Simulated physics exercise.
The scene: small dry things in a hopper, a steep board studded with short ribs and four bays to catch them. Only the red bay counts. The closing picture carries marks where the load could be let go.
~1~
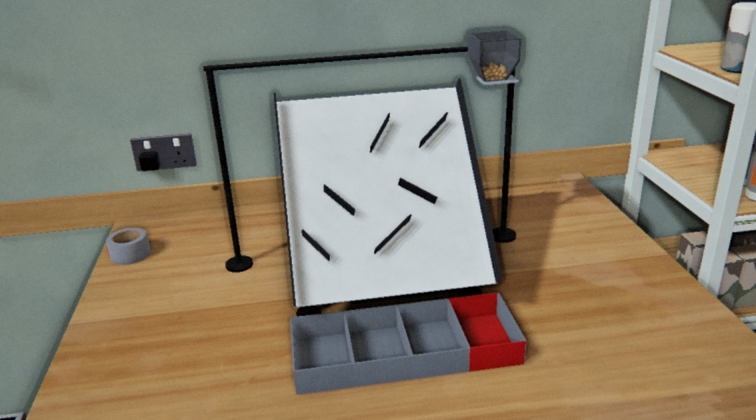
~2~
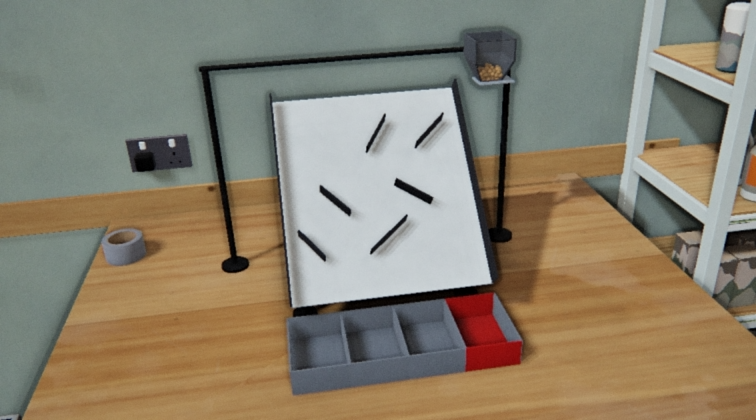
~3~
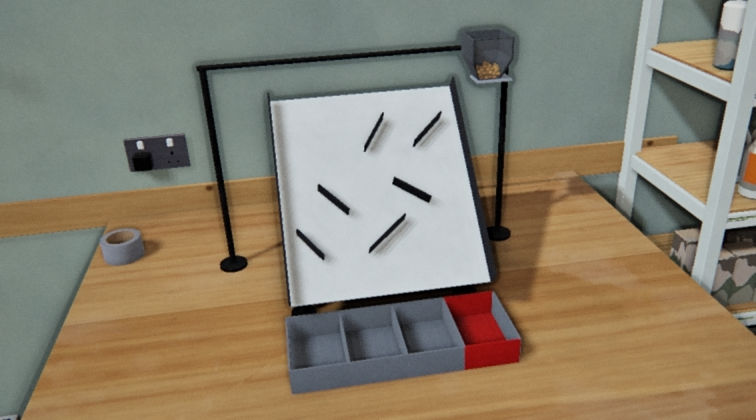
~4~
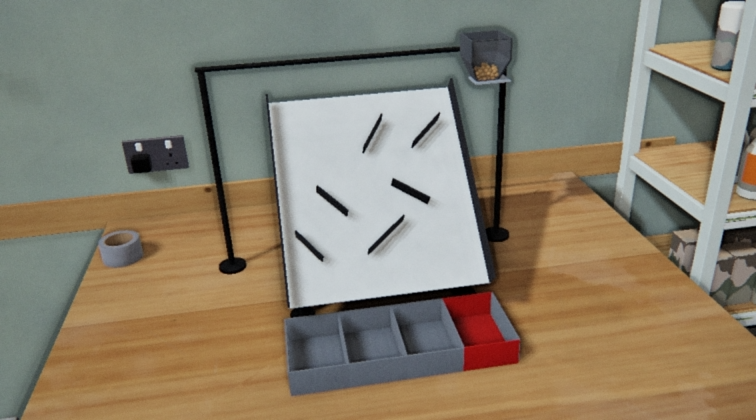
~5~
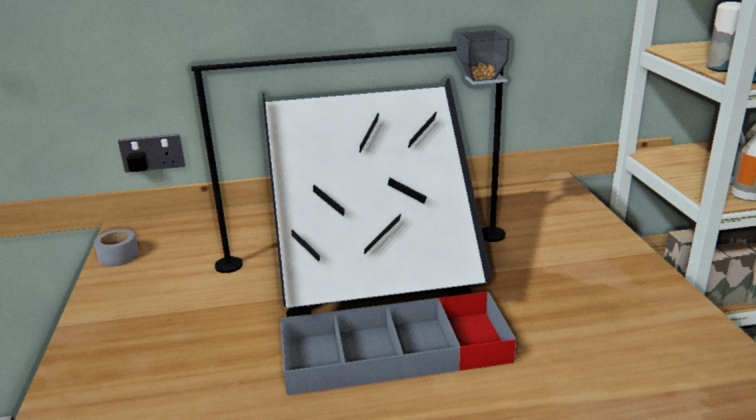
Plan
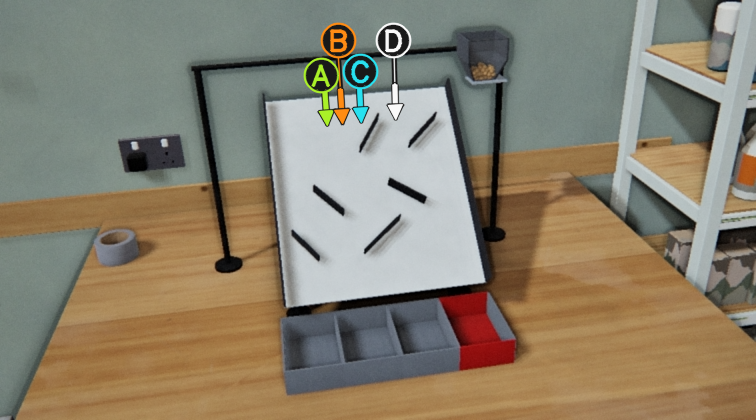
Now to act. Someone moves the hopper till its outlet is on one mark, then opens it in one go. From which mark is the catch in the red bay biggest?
I would pick mark D.
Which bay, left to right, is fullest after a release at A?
The second.
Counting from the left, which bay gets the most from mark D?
It is the fourth one.
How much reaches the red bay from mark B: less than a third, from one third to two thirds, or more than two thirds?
Mark B gives less than a third.
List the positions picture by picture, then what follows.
In the first frame, hopper at (495, 73), round wooden beads, door shut.
In the second frame, ribs (367, 146) to (385, 113), (417, 141) to (443, 112).
In the third frame, ribs (318, 184) to (349, 209), (394, 177) to (432, 197).
In the fourth frame, ribs (295, 230) to (323, 257), (369, 250) to (404, 215).
In the fifth frame, red bay at (487, 353), number 4 of 4 from the left.
On the marked copy, mark A meets the board at (326, 120); mark B meets the board at (342, 118); mark C meets the board at (361, 117); mark D meets the board at (395, 114).
For mark A, none in the red bay, nearly all in other bays, a small part outside the box.
For mark B, none in the red bay, nearly all in other bays, a stray few outside the box.
For mark C, a stray few in the red bay, nearly all in other bays.
For mark D, about two thirds in the red bay, about a quarter in other bays, a small part outside the box.
